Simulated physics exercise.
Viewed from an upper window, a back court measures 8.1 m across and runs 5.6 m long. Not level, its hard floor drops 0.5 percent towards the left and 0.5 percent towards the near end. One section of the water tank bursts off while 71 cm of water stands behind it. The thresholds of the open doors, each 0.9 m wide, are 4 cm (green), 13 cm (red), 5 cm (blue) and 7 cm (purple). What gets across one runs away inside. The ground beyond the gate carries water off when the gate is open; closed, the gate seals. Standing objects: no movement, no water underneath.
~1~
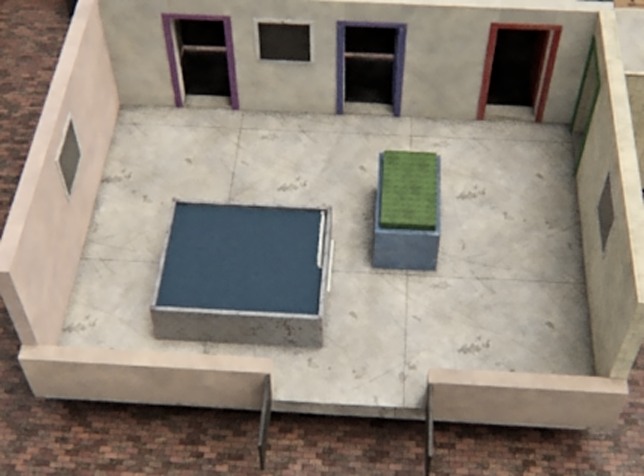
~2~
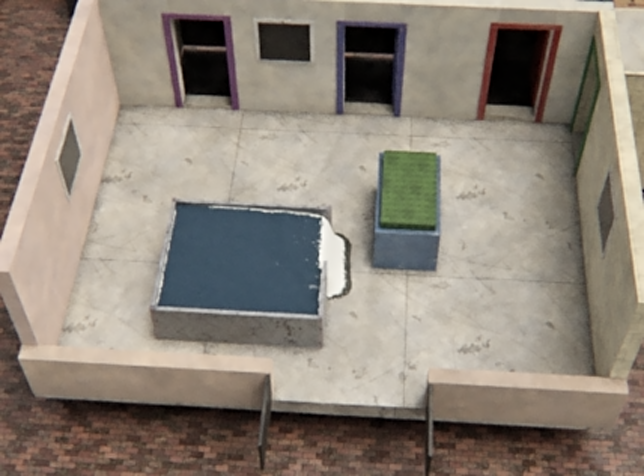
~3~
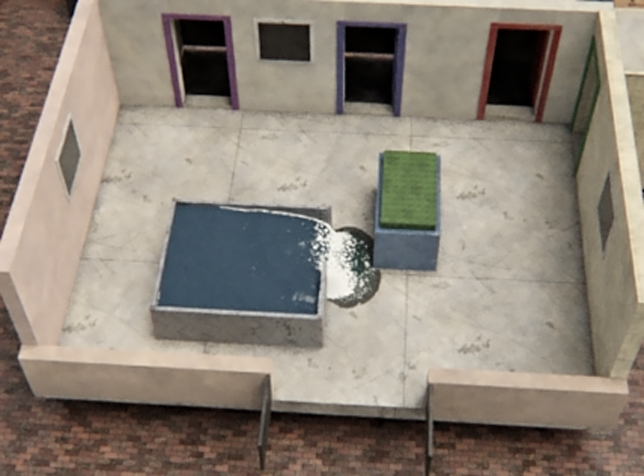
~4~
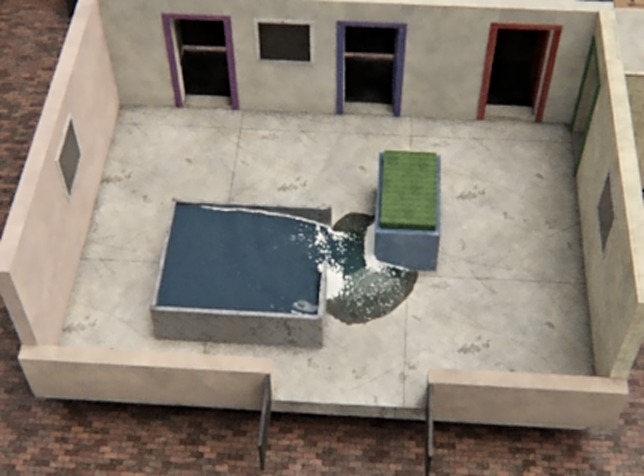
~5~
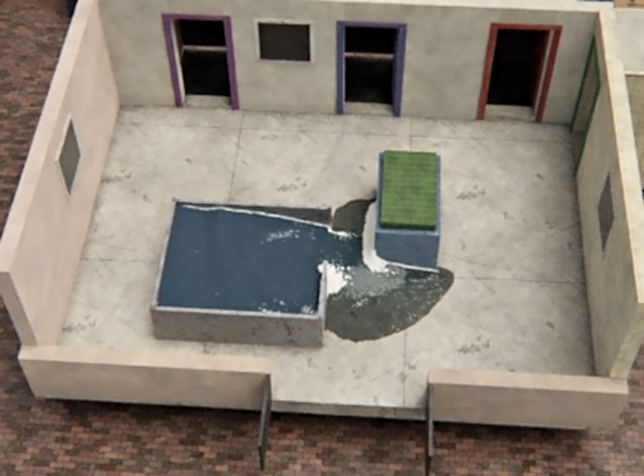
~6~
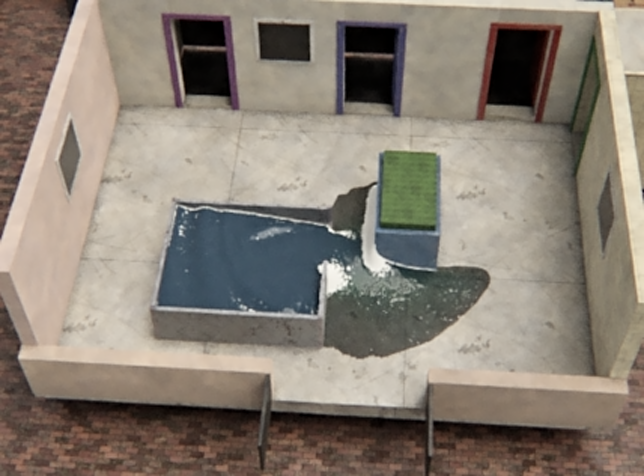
The clip shows a walled court seen from above, where water bursts from the right side of a rectangular tank, strikes a green-topped block and spreads around its base, fanning rightward and towards the near side across the pale floor.
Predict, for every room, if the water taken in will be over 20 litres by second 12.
Prediction: For the green door, over 20 litres; for the red door, not over 20 litres; for the blue door, over 20 litres; for the purple door, not over 20 litres.
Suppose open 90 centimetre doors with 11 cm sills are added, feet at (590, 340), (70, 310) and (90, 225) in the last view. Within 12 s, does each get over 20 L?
In turn: Above, under, not over.
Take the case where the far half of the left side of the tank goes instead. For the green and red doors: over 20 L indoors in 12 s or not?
Against that limit: Green past it, red not over.
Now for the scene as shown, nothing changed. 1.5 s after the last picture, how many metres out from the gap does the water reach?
That works out near 4.6 m.
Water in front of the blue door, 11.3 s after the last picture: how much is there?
Depth: ~ 6.0 cm.
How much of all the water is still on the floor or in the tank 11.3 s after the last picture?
About 76 percent of the water remains.
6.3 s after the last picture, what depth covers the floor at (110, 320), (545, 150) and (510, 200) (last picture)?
Close to 2, 8 and 4 centimetres.
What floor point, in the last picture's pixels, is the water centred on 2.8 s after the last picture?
The water's centre sits at about (323, 264).
Then, 0.7 s after the last picture water covers 25 % of the floor and is deepest (56 cm) near (362, 261); green door not reached, red door not reached, blue door 2 cm at the sill, 0 L in, purple door not reached.
Then, 1.5 s after the last picture water covers 40 % of the floor and is deepest (46 cm) near (362, 261); green door not reached, red door not reached, blue door 3 cm at the sill, 53 L in, purple door not reached.
Then, 2.8 s after the last picture water covers 50 % of the floor and is deepest (31 cm) near (362, 261); green door not reached, red door 1 cm at the sill, 0 L in, blue door 7 cm at the sill, 157 L in, purple door 8 cm at the sill, 0 L in.
Then, 6.3 s after the last picture water covers 85 % of the floor and is deepest (18 cm) near (362, 261); green door 7 cm at the sill, 9 L in, red door 9 cm at the sill, 1 L in, blue door 10 cm at the sill, 267 L in, purple door 4 cm at the sill, 1 L in.
Then, 11.3 s after the last picture water covers 100 % of the floor and is deepest (11 cm) near (113, 134); green door 6 cm at the sill, 52 L in, red door 6 cm at the sill, 1 L in, blue door 6 cm at the sill, 294 L in, purple door 3 cm at the sill, 1 L in.
